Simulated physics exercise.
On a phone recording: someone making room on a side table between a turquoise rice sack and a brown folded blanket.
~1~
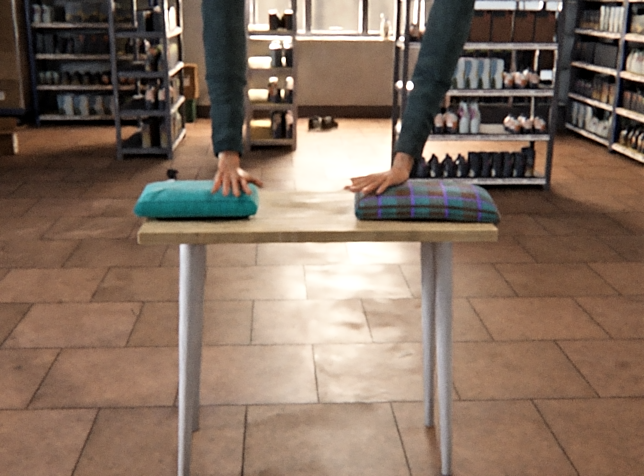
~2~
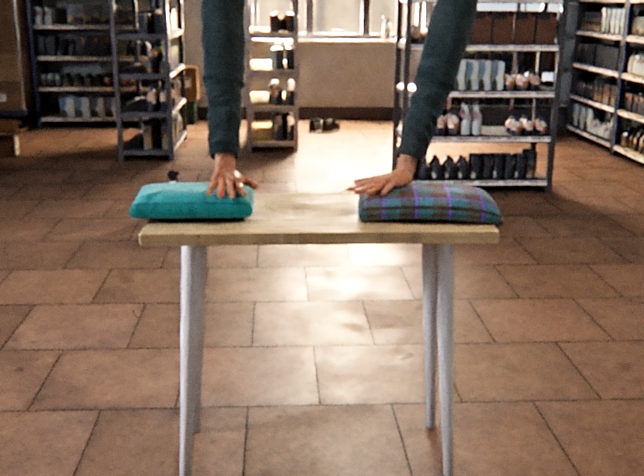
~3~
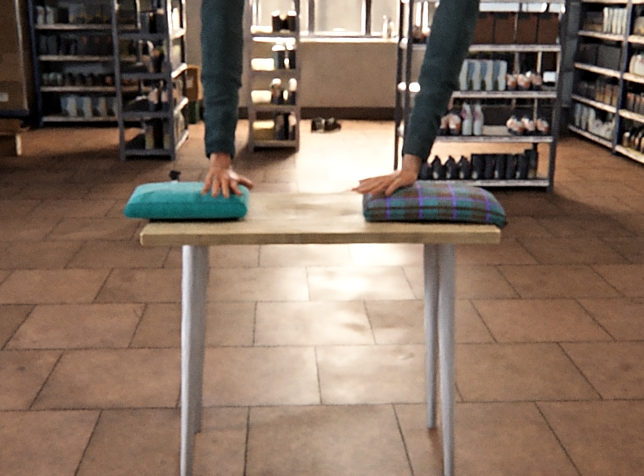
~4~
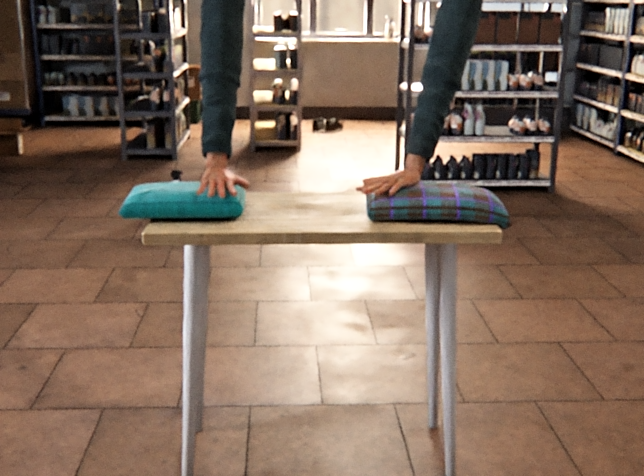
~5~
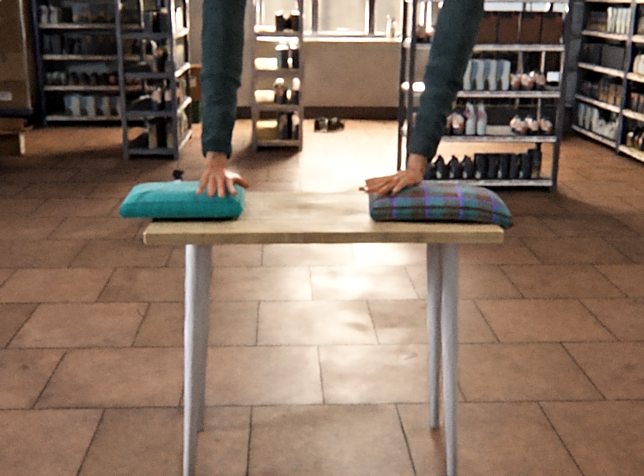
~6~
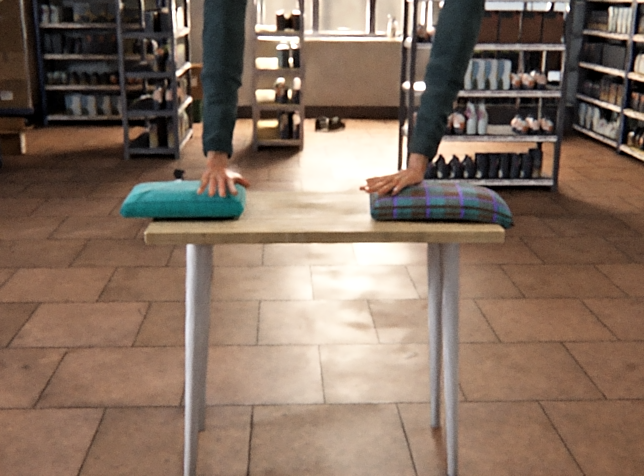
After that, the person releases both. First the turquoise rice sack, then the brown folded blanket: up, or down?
My guess is the turquoise rice sack sticks around. My guess is the brown folded blanket sticks around.
Then, 0.26 s after the last picture, rice sack lying still; folded blanket lying still.
At rest, rice sack lying still; folded blanket lying still. The turquoise rice sack holds its place and the brown folded blanket stays up there.
